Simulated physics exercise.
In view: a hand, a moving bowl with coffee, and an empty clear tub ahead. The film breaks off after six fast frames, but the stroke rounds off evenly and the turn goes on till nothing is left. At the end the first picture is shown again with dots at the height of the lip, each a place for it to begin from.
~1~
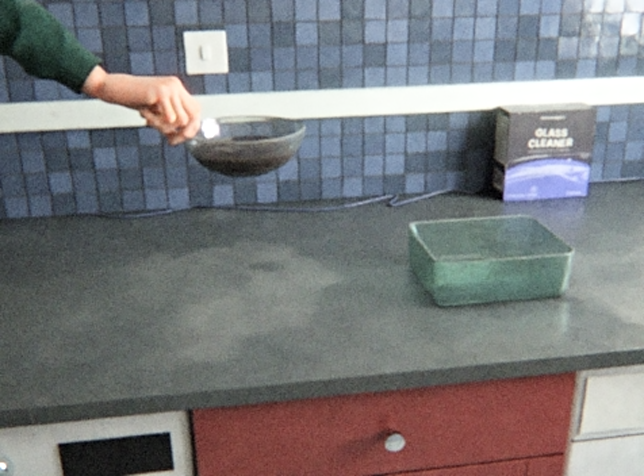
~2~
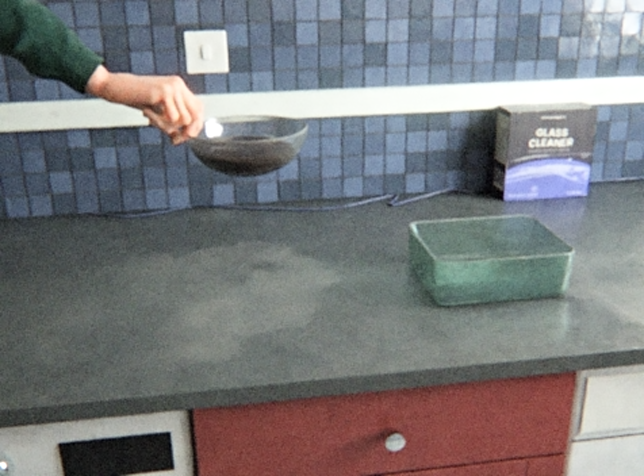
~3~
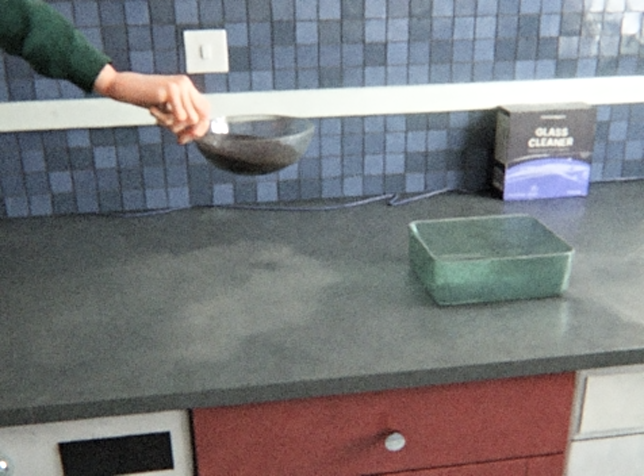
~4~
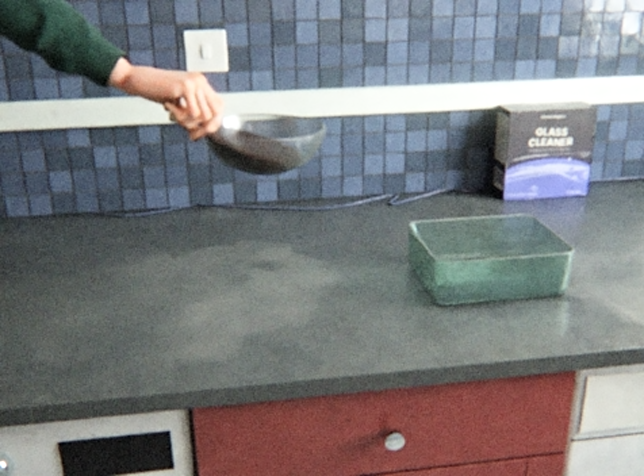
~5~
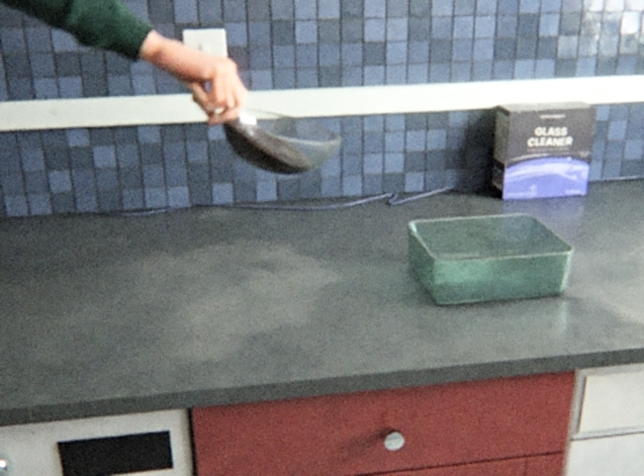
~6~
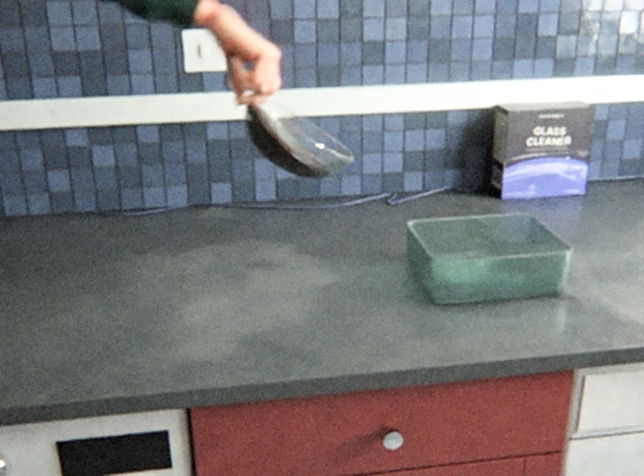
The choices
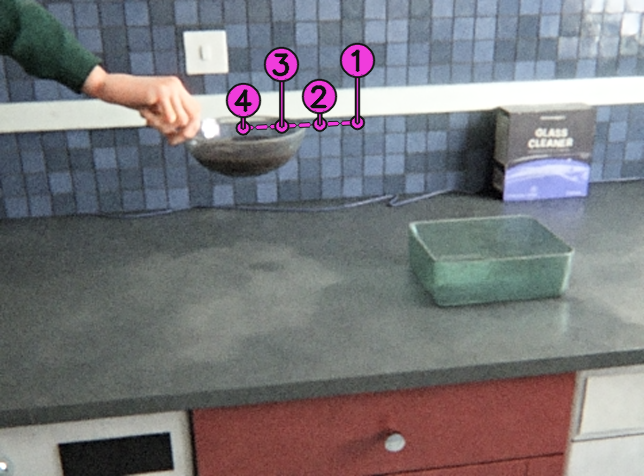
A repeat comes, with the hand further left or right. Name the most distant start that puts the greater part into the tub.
Spot 3.
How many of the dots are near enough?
Three of them.
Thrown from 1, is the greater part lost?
No, not at all.
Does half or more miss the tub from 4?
Yes.
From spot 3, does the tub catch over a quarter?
Yes.
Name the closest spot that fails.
It is 4.
On the marked copy, 1 at (357, 122); 2 at (319, 124); 3 at (281, 126); 4 at (243, 128).
With 1, about 72 % lands in the tub, 12 % falls short and 15 % goes beside or beyond.
With 2, about 66 % lands in the tub, 8 % falls short and 27 % goes beside or beyond.
With 3, about 71 % lands in the tub, 14 % falls short and 15 % goes beside or beyond.
With 4, about 7 % lands in the tub, 85 % falls short and 9 % goes beside or beyond.
